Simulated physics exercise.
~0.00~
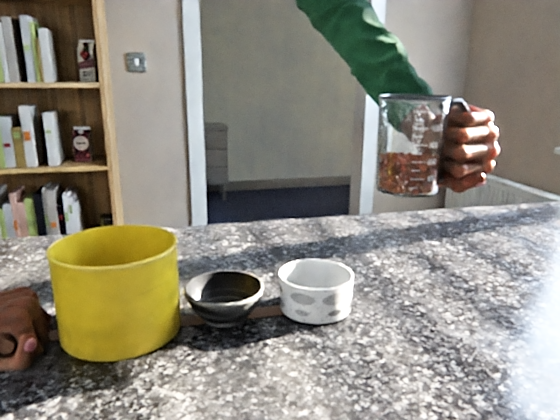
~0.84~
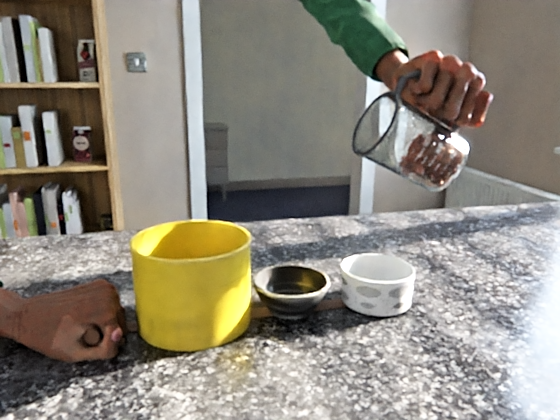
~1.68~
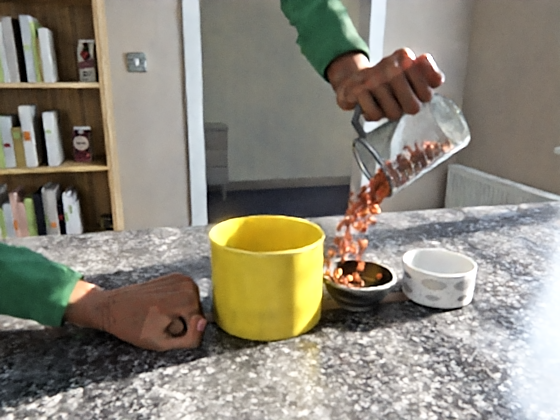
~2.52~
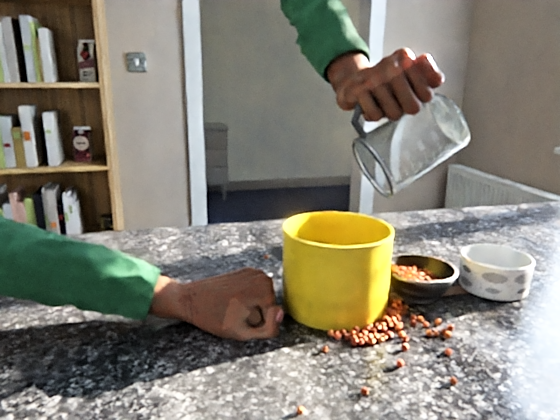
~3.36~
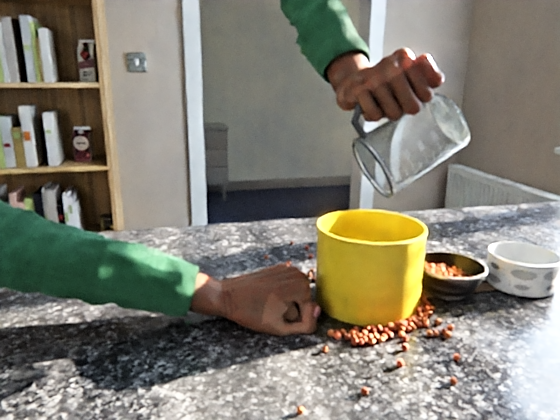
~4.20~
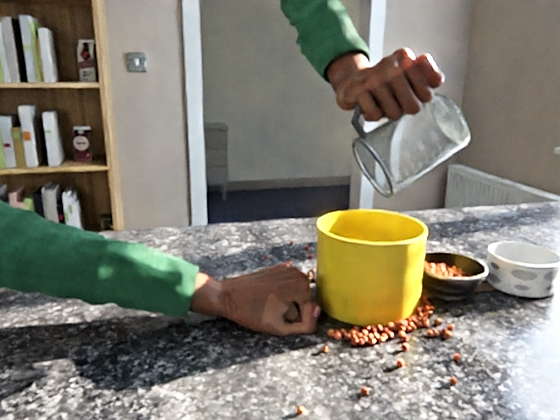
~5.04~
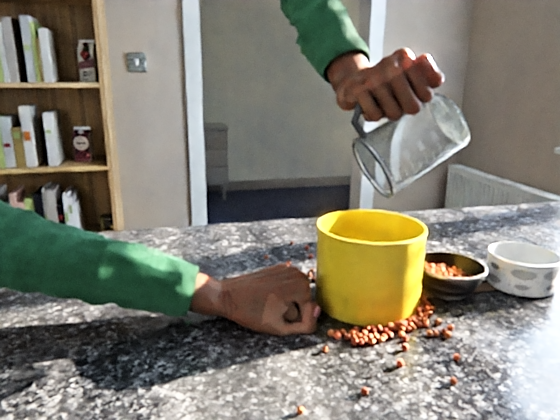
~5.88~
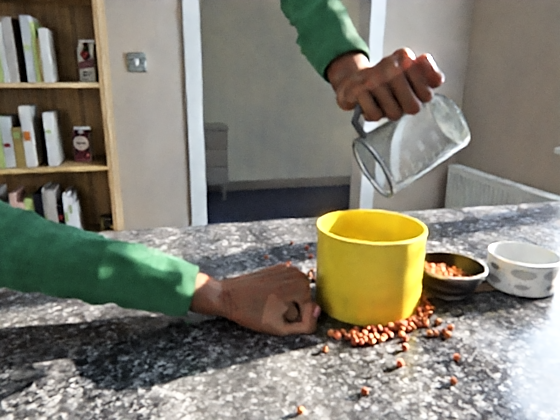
Hand sliding yellow pot and two bowls rightward while another tips clay pellets from a jug, filling black bowl and spilling some.
